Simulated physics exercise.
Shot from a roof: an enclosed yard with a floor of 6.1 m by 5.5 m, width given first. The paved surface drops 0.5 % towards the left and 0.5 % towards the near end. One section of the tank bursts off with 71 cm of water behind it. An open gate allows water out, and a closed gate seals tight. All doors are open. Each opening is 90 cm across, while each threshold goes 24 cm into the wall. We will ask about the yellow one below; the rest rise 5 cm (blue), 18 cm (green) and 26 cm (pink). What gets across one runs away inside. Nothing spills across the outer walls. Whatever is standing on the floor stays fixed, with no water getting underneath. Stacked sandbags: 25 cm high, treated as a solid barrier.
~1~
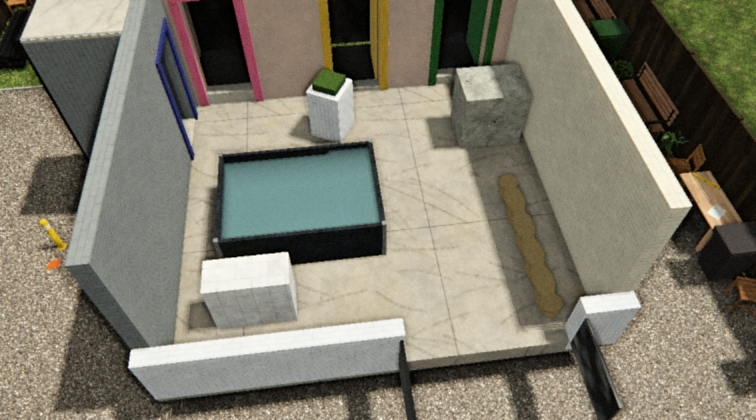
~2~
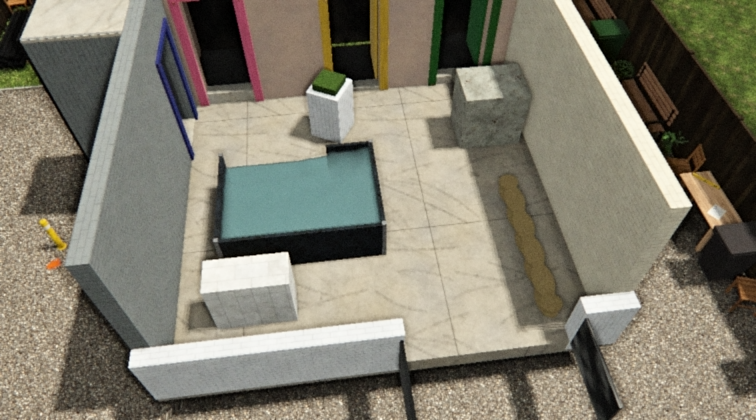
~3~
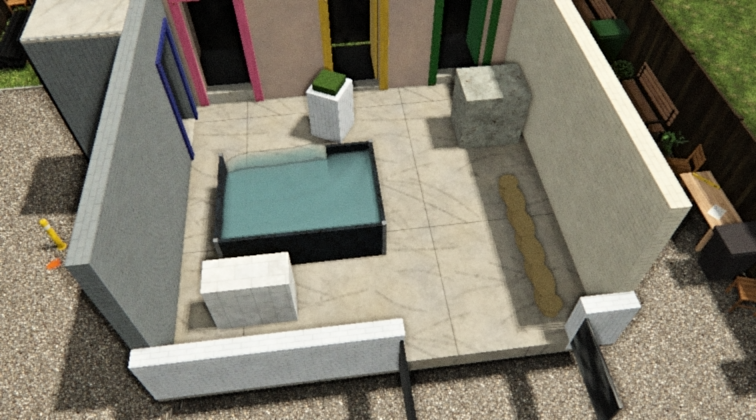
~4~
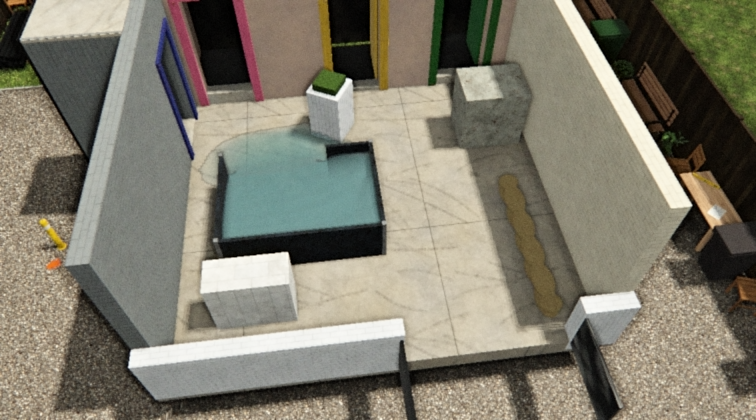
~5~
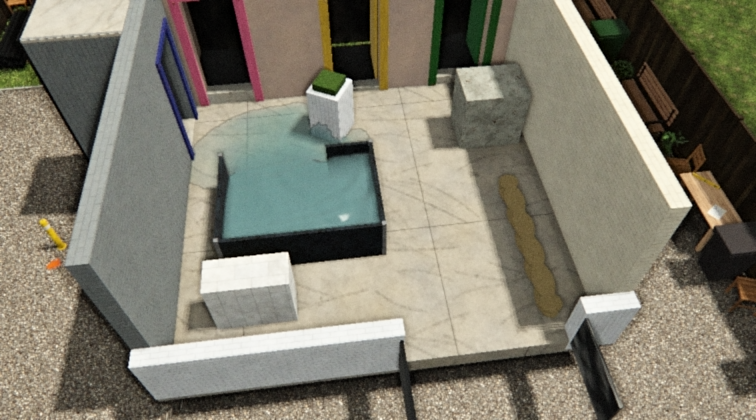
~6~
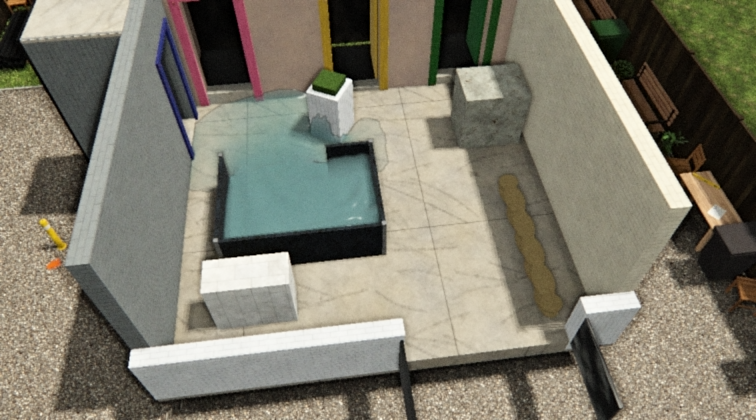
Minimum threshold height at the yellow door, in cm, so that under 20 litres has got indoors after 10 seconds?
Approx. 8.5 cm.
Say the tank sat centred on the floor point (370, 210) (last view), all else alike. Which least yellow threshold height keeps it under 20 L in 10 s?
Then about 25 centimetres at the least.
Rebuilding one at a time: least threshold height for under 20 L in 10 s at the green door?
At the green door you'd want roughly 10.5 cm.
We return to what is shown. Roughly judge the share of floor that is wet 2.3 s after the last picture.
I'd say near 45 percent is wet.
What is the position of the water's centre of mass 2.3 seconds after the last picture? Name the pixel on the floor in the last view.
(299, 161).
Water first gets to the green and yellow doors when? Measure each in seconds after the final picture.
Arrival times: Green at 1.3 seconds, yellow at 0.4 seconds.
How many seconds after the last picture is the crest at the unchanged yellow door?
Some 2.8 s, more or less.
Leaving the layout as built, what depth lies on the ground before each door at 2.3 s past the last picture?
Blue door 26 cm, green door 4 cm, pink door 29 cm, yellow door 12 cm.
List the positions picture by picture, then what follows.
In the first frame, the tank at (299, 191) is whole and still, 71 cm deep; the yellow door at (356, 49) is dry.
In the second frame, water pours out on the far side and has run 0.3 m, to a hidden place; about 10 cm deep outside, 71 cm at the back.
In the third frame, the gap is on the far side, the front 0.8 m out at a hidden place; the back of the tank holds 71 cm.
In the fourth frame, the gap is on the far side, the front 1.4 m out at (294, 127); the back of the tank holds 66 cm.
In the fifth frame, the gap is on the far side, the front 2.0 m out at (287, 107); the back of the tank holds 60 cm.
In the sixth frame, water pours out on the far side and has run 2.2 m, to (229, 104); about 8 cm deep outside, 61 cm at the back; the yellow door at (356, 49), 2.7 m from the gap, is still 0.8 m from the nearest water.
Then, 0.7 s after the last picture water covers 30 % of the floor, deepest (54 cm) near (197, 109); 8 cm at the yellow door, 0 litres in over its 8 cm threshold.
Then, 2.3 s after the last picture water covers 45 % of the floor, deepest (31 cm) near (197, 109); 12 cm at the yellow door, 7 litres in over its 8 cm threshold.
Then, 9.3 s after the last picture water covers 95 % of the floor, deepest (10 cm) near (172, 374); 7 cm at the yellow door, 23 litres in over its 8 cm threshold.
At the yellow door as built, the water peaked near 12 cm, 2.9 s after the last picture.
With a threshold of 7.5 cm, 27 litres would have come in within the 10 s; with 10.5 cm, 8 litres. So under 20 litres takes about 8.5 cm.
